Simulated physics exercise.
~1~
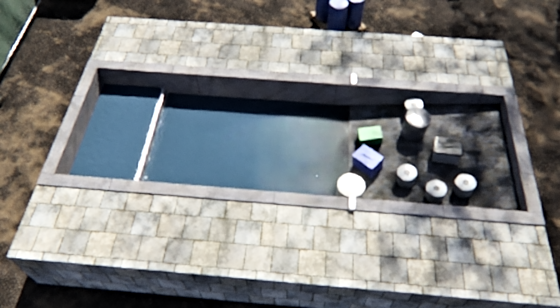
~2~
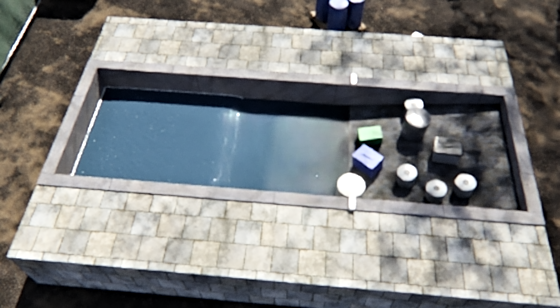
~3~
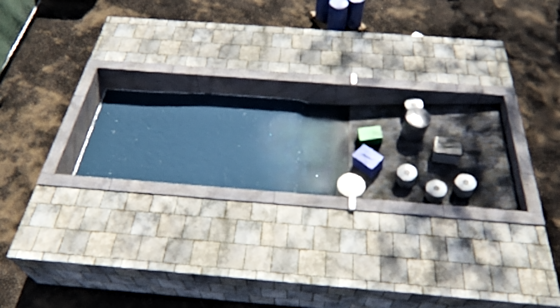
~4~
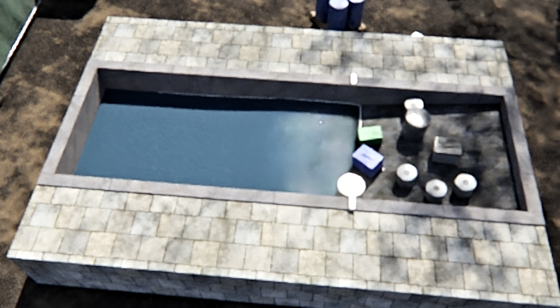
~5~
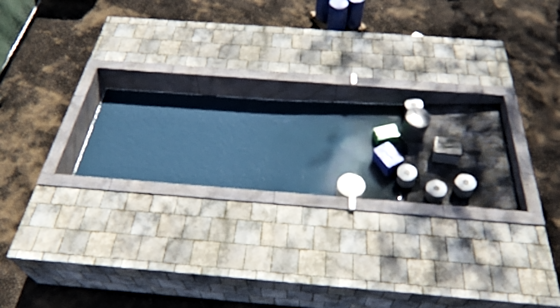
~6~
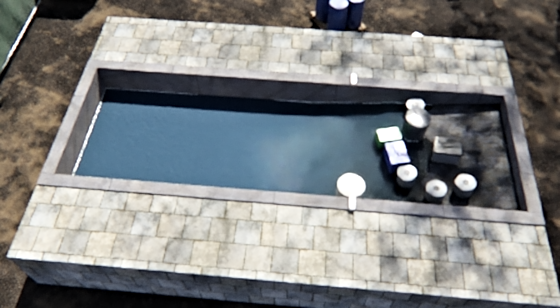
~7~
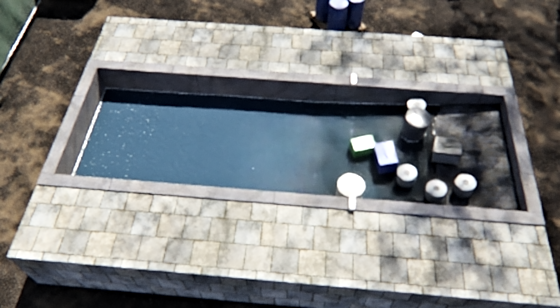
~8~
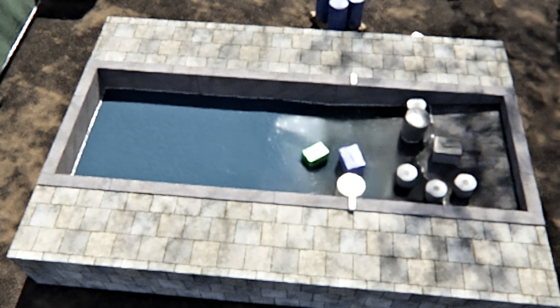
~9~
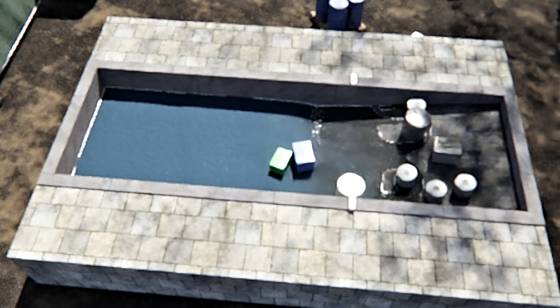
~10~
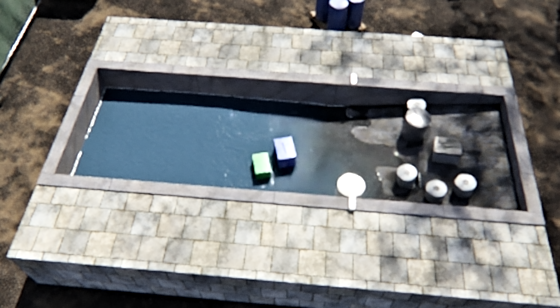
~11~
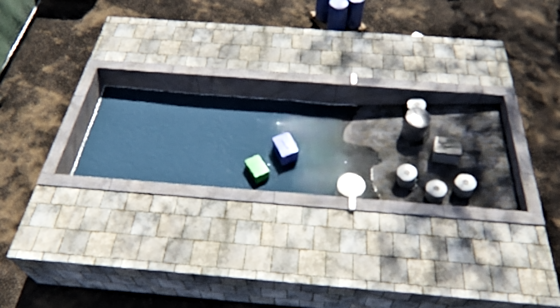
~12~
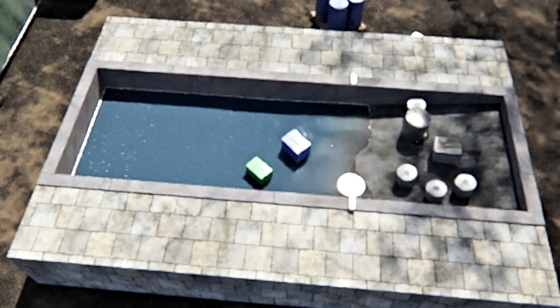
A long stone-edged basin lies on brown ground, seen from above, with dark blue water on the left and a bare grey ramp on the right. A green crate and a blue chest sit near the water's edge, with several pale-topped grey containers farther right. The white barrier at the left disappears, and a wave travels right across the water and up the ramp. It nudges the crate and chest right, then draws them back left past the old waterline while the other containers stay put. Finally, both float in the water, the chest drifting slightly right.
